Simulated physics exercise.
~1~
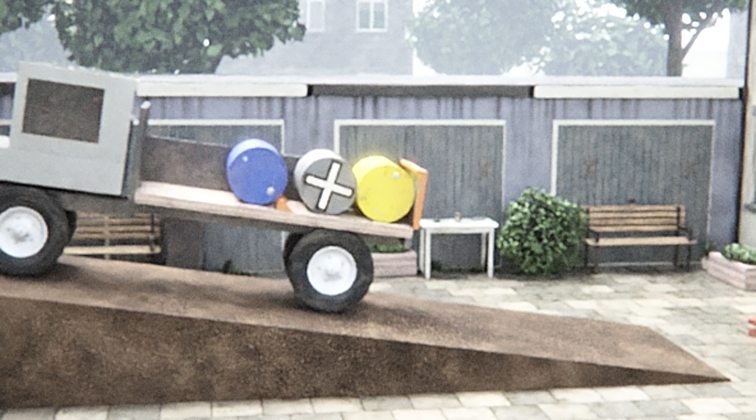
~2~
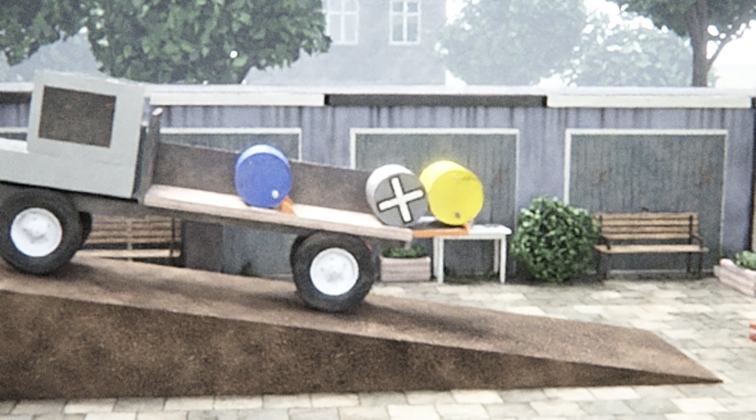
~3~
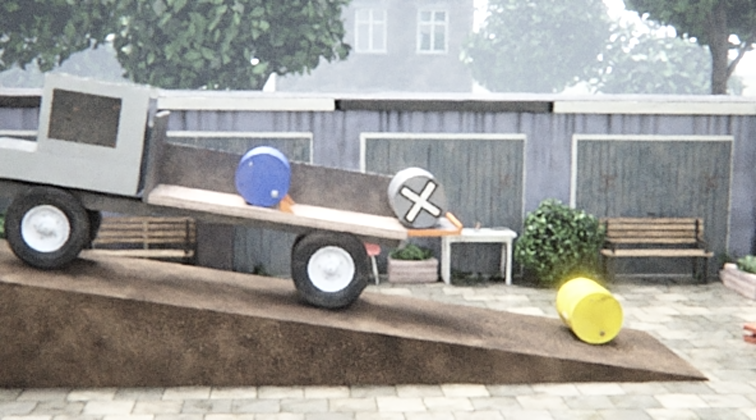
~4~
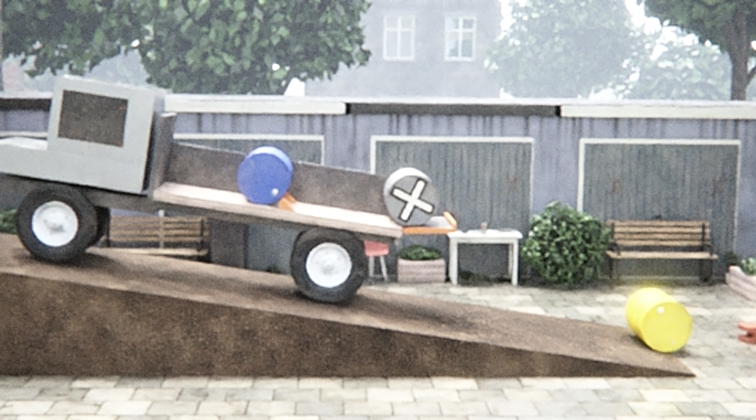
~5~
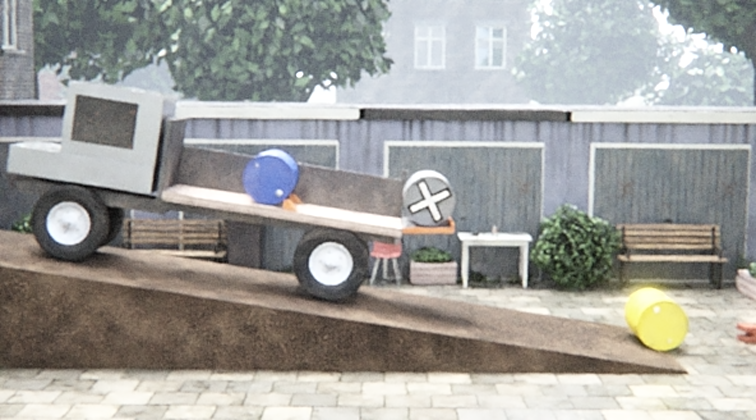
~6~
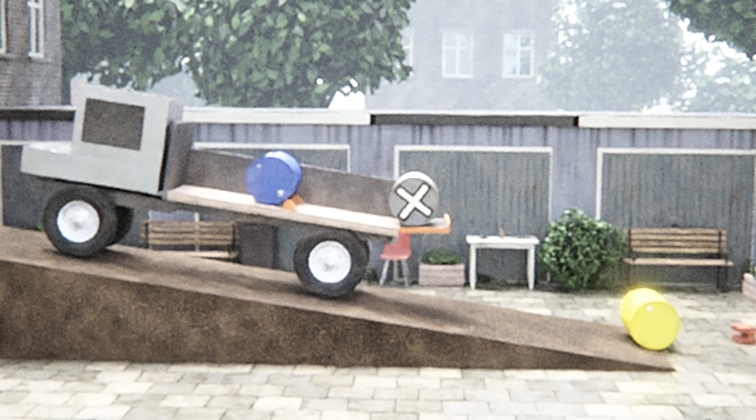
A yellow drum, a grey one crossed in white and a blue one lie in the open bed of a grey pick-up, seen side-on on a brown ramp sloping down to the right, before a row of garages. The orange tailgate swings down, and the yellow and crossed drums roll right towards it, while the blue one stays mid-bed against an orange chock. The yellow drum drops off the back and rolls down the ramp. It ends on the paving near the foot, while the crossed drum rests by the lowered tailgate.
